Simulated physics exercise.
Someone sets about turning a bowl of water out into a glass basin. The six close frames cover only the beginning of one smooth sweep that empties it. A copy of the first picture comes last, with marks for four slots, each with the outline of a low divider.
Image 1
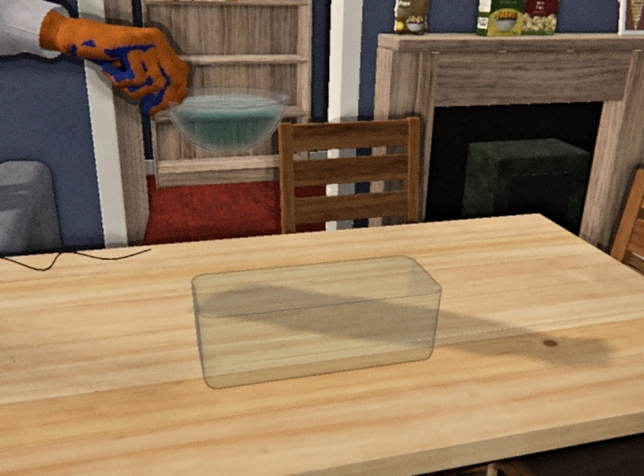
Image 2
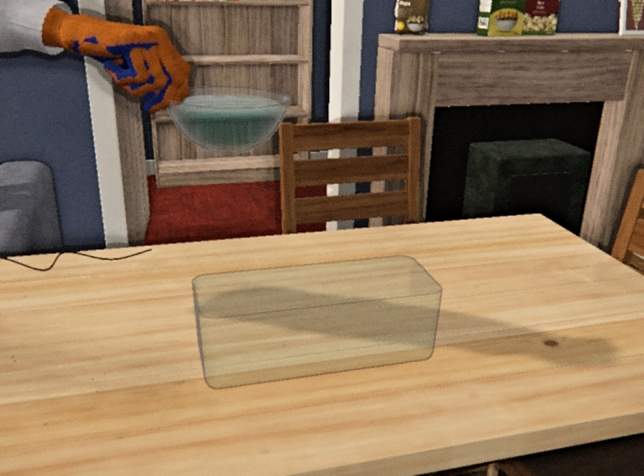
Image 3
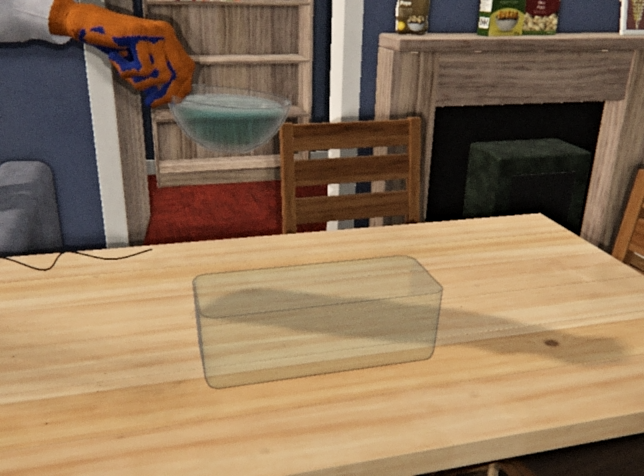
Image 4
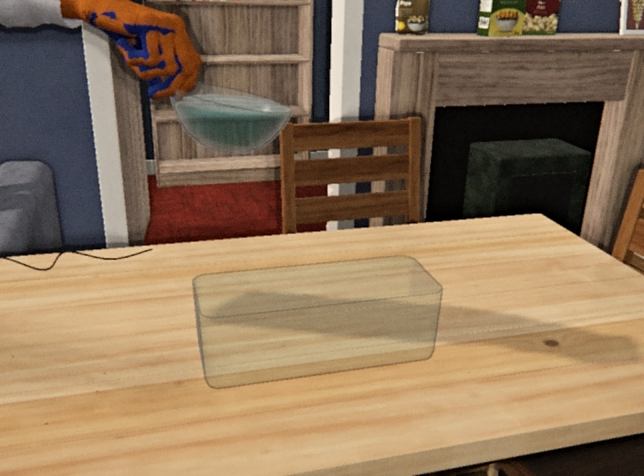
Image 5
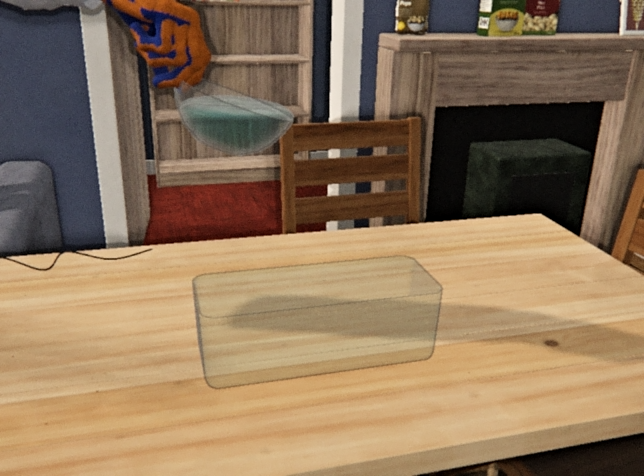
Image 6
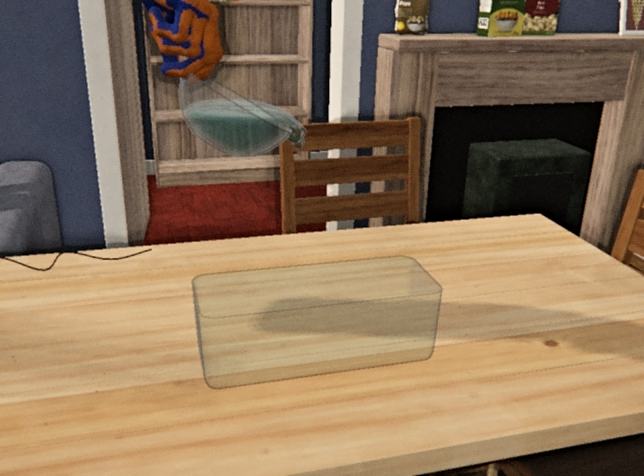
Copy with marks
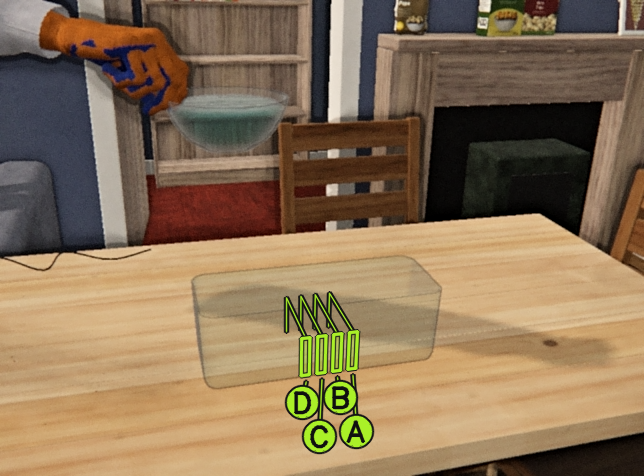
At first, an orange-and-blue hand holds a clear bowl of water nearly level, up and to the left of an empty glass basin on a wooden table. The hand rises and turns, gradually tilting the bowl to the right, until a little water slips over its lip.
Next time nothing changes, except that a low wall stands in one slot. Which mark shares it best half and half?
The best position is A.
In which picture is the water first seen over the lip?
Picture 5.
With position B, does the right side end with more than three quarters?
No.
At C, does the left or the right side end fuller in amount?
The right one.
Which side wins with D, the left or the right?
The right one.
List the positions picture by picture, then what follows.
Upright, lip at (284, 94); basin from (204, 386) to (431, 355); nothing has left yet, in the first picture.
Upright, lip at (286, 96); nothing has left yet, in the second picture.
Tipped about 5°, lip at (287, 100); nothing has left yet, in the third picture.
Tipped about 12°, lip at (289, 107); nothing has left yet, in the fourth picture.
Tipped about 21°, lip at (290, 116); water is over the lip, down to (290, 116), in the fifth picture.
Tipped about 31°, lip at (289, 128); water is over the lip, down to (298, 143), in the sixth picture.
On the marked copy, A at (352, 375); B at (337, 377); C at (321, 379); D at (306, 381).
Choosing A, about 53 % ends left of the wall and 44 % right of it; 3 % is lost outside.
Choosing B, about 29 % ends left of the wall and 69 % right of it.
Choosing C, about 16 % ends left of the wall and 82 % right of it.
Choosing D, about 9 % ends left of the wall and 89 % right of it.
